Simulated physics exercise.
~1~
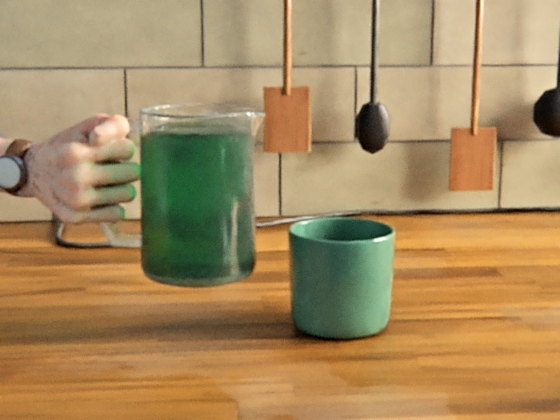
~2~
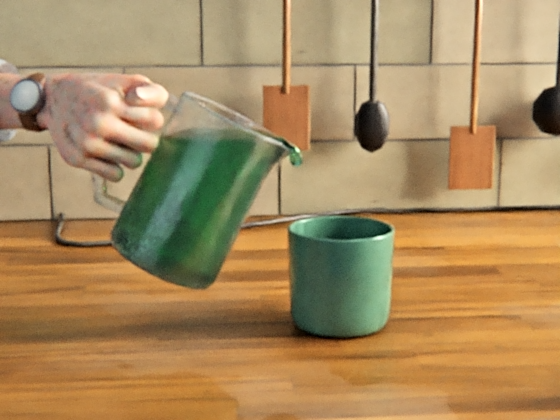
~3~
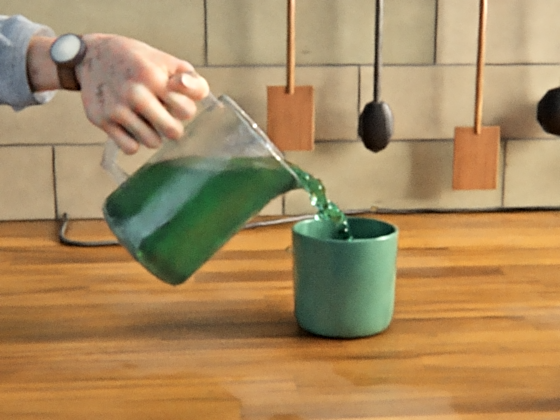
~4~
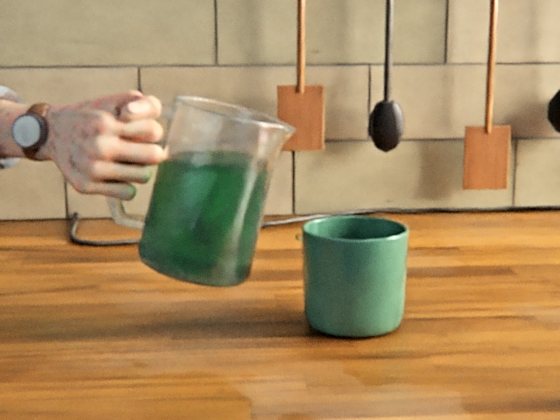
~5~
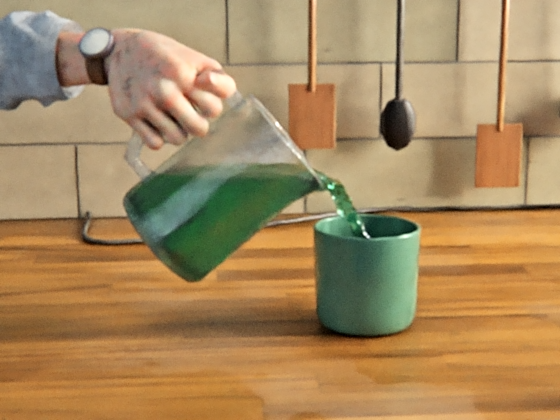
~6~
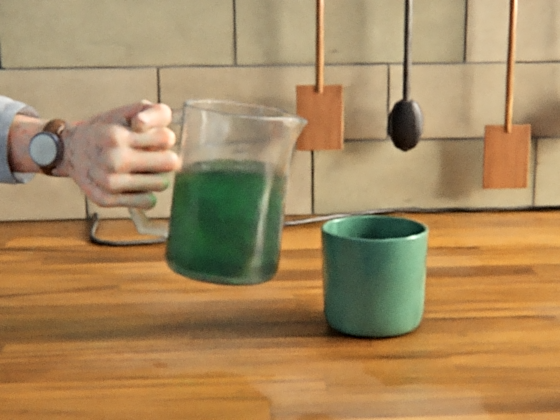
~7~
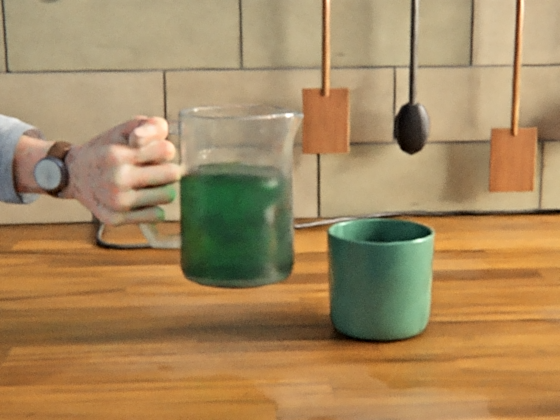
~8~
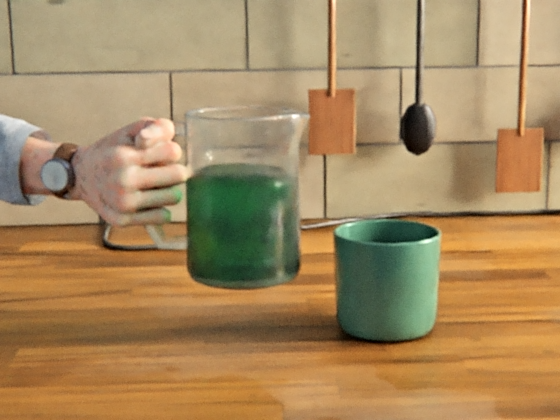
A hand wearing a watch tipped a glass jug of green liquid over a green mug on a wooden worktop, poured some in, eased back, then tilted it again for a second pour before levelling the jug, which ended noticeably less full beside the mug.
